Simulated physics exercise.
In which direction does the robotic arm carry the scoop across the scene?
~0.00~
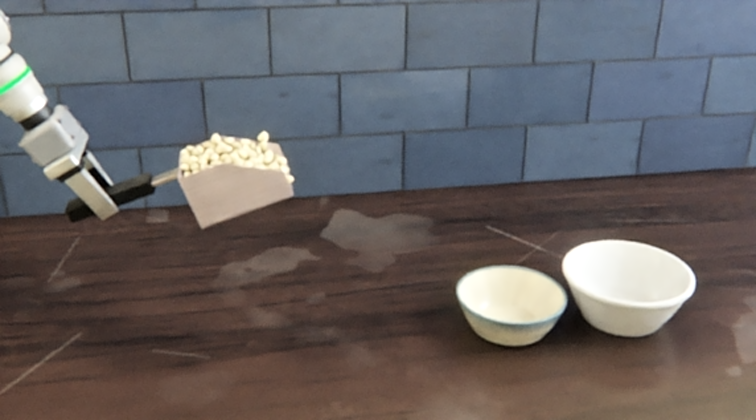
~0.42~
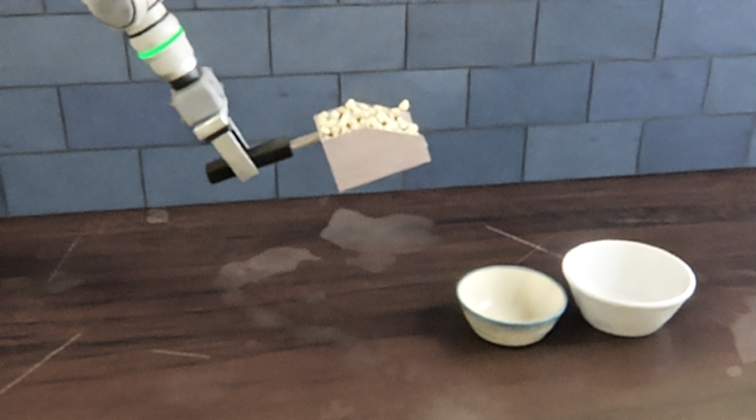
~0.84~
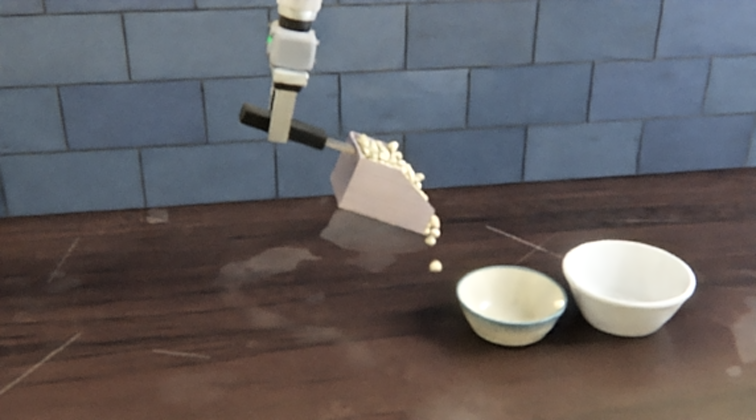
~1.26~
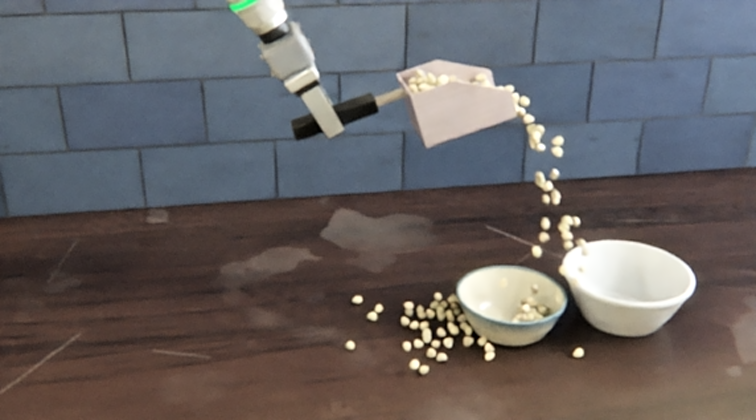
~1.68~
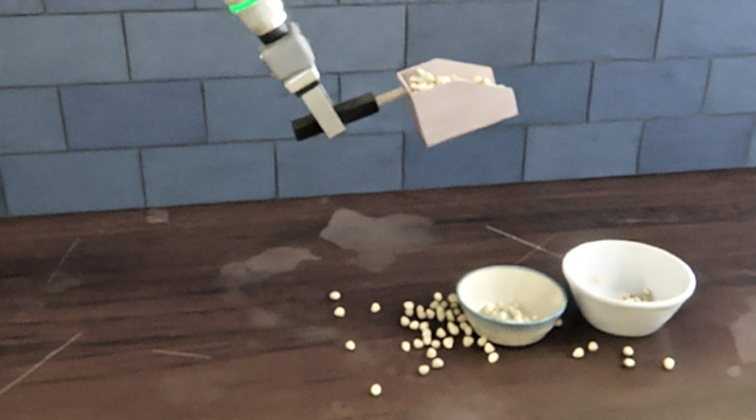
The arm carries the scoop to the right, toward the two bowls.
The footage shows a robotic arm carrying a scoop heaped with pale beans toward two bowls, tipping it forward so beans spill, then raising and levelling it as more fall. Beans end up in both bowls and scattered on the dark table, with some still in the scoop.
